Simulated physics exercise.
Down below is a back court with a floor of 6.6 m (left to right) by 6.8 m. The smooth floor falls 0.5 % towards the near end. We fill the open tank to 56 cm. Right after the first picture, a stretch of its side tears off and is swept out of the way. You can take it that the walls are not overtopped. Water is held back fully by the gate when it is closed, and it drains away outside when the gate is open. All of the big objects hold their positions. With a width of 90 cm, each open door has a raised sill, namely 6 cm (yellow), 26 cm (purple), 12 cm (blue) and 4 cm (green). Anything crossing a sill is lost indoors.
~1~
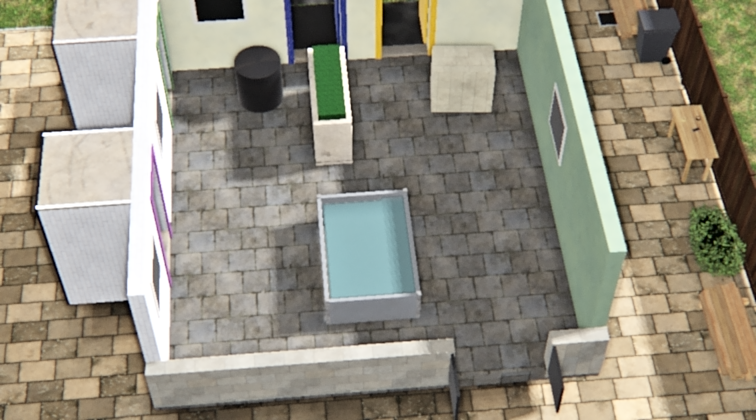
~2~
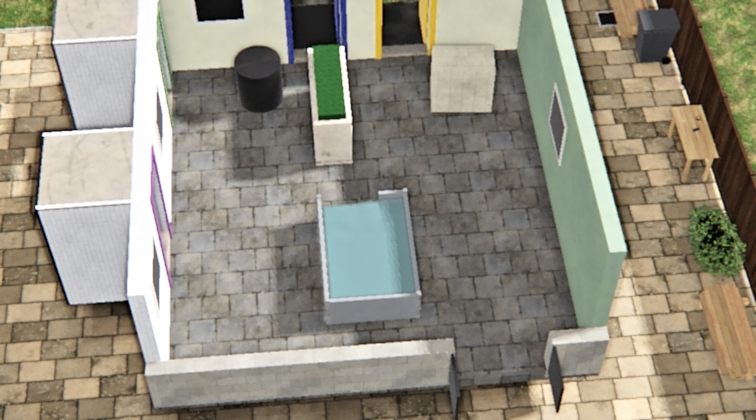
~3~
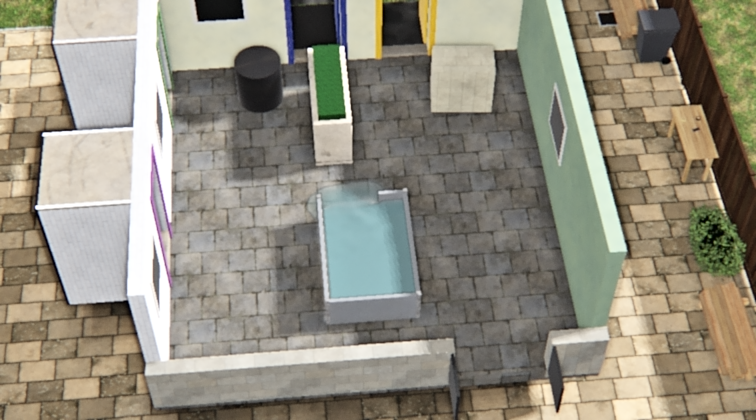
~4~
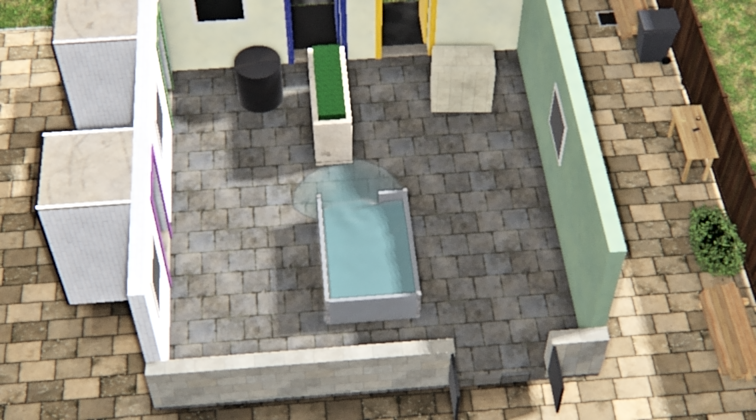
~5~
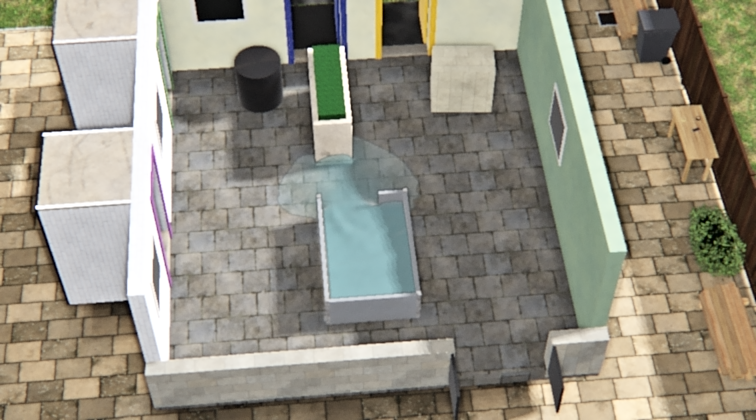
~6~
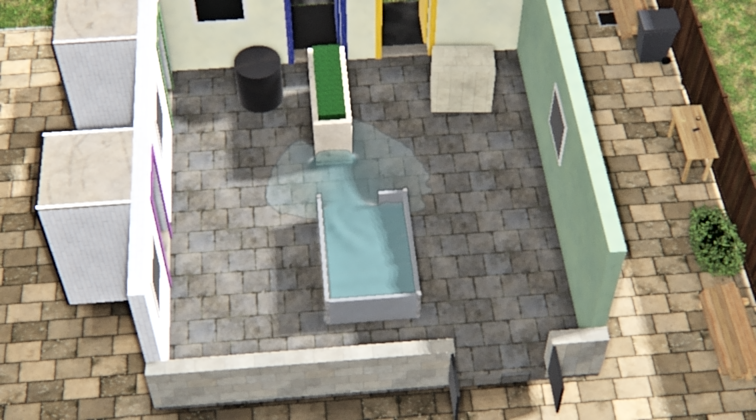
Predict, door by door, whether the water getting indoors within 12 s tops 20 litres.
The yellow door lets in a larger amount than the limit; the purple door lets in a smaller amount than the limit; the blue door lets in a smaller amount than the limit; the green door lets in a larger amount than the limit.
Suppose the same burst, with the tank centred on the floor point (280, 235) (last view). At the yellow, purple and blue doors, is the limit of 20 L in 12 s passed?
Checking the limit: Yellow is within it, purple is within it and blue is beyond it.
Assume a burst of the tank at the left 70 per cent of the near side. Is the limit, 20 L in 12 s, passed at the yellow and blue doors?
With respect to that limit, yellow ends up inside it, blue ends up inside it.
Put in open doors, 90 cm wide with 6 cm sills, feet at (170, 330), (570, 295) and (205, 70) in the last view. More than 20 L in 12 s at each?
Taking them in order, the first gets too little, the second too little and the third enough.
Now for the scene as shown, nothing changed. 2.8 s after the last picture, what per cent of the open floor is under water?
About 45 per cent.
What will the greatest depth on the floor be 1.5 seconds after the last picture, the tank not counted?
It tops out at some 31 cm.
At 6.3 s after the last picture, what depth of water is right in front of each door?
Depths: Yellow door 9 cm, purple door 3 cm, blue door 6 cm, green door 7 cm.
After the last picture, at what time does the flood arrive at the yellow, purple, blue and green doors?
So, yellow at 1.0 s, then purple at 2.4 s, blue at 1.3 s, and green at 1.3 s.
Then, 0.7 s after the last picture water covers 20 % of the floor and is deepest (36 cm) near (335, 169); yellow door not reached, purple door not reached, blue door not reached, green door not reached.
Then, 1.5 s after the last picture water covers 35 % of the floor and is deepest (31 cm) near (335, 169); yellow door 11 cm at the sill, 5 L in, purple door not reached, blue door 1 cm at the sill, 0 L in, green door 9 cm at the sill, 1 L in.
Then, 2.8 s after the last picture water covers 45 % of the floor and is deepest (20 cm) near (173, 77); yellow door 12 cm at the sill, 47 L in, purple door 3 cm at the sill, 0 L in, blue door 3 cm at the sill, 0 L in, green door 10 cm at the sill, 29 L in.
Then, 6.3 s after the last picture water covers 70 % of the floor and is deepest (10 cm) near (411, 69); yellow door 9 cm at the sill, 69 L in, purple door 3 cm at the sill, 0 L in, blue door 6 cm at the sill, 0 L in, green door 7 cm at the sill, 72 L in.
Then, 11.3 s after the last picture water covers 95 % of the floor and is deepest (6 cm) near (169, 385); yellow door 4 cm at the sill, 77 L in, purple door 3 cm at the sill, 0 L in, blue door 4 cm at the sill, 0 L in, green door 4 cm at the sill, 85 L in.
